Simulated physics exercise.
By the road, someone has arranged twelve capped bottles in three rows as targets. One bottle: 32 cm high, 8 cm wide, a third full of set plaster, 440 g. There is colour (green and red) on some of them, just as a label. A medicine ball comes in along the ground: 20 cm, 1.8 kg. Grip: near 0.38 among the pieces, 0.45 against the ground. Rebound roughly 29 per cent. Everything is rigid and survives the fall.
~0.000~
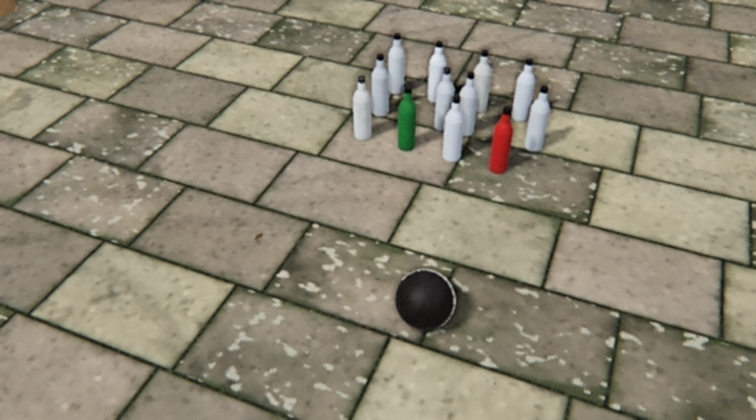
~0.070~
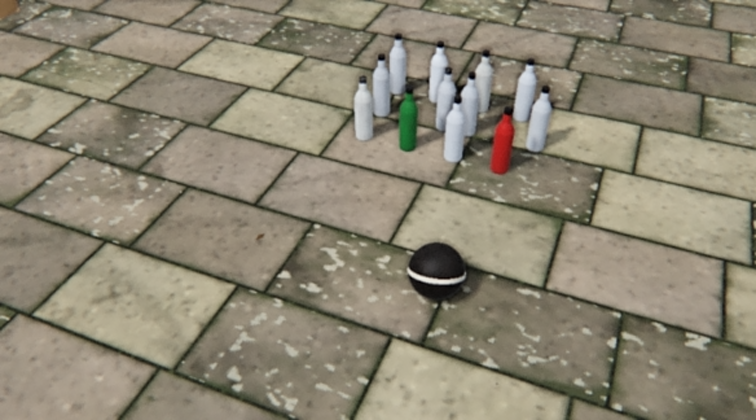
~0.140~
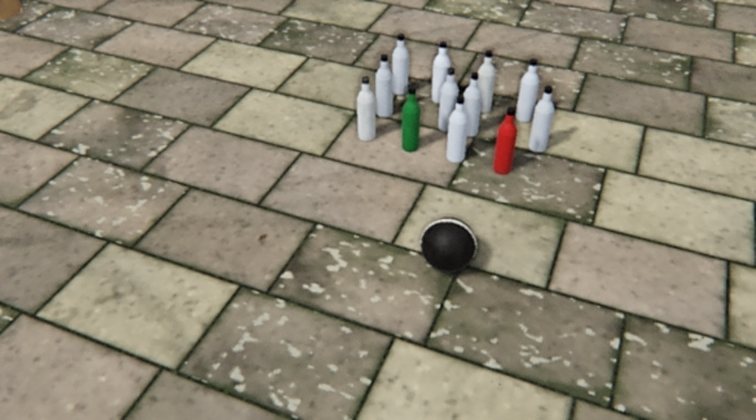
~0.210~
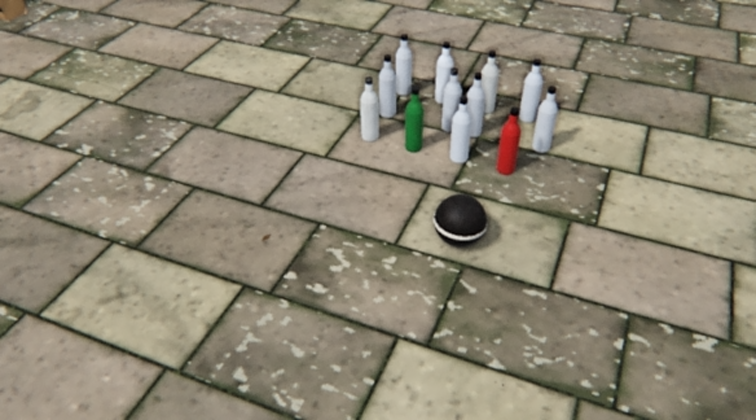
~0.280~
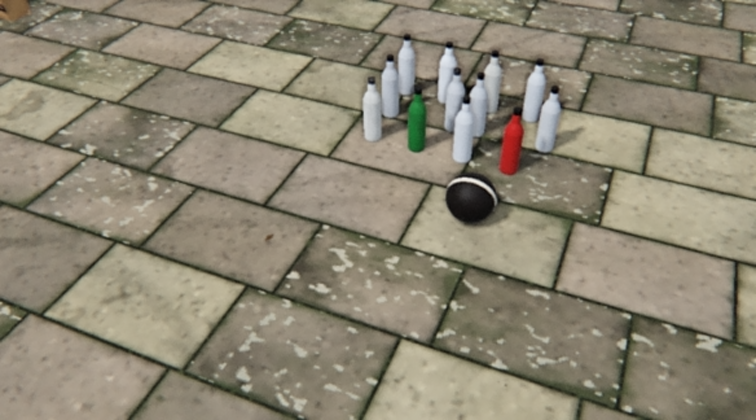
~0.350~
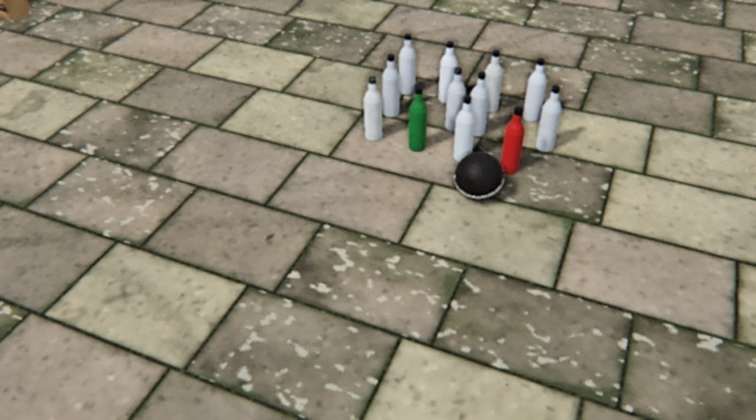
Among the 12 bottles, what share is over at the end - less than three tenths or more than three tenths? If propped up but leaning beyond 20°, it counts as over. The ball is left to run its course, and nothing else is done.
I would say over three tenths of them.
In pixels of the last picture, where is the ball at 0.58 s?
(492, 129), more or less.
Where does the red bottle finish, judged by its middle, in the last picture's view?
Around (574, 154).
After 0.48 s, ball still moving; 2 of the 12 bottles over; red bottle leaning 37°.
After 0.58 s, ball still moving; 2 of the 12 bottles over; red bottle leaning 41°.
After 0.78 s, ball still moving; 3 of the 12 bottles over; red bottle lying flat.
After 1.10 s, ball still moving; 5 of the 12 bottles over; red bottle lying flat.
At rest (1.5 s), ball rolling away; 5 of the 12 bottles over; red bottle lying flat; green bottle unmoved. That is 42 per cent. As the last picture would show them, middles, red bottle near (574, 154), green bottle near (418, 119).
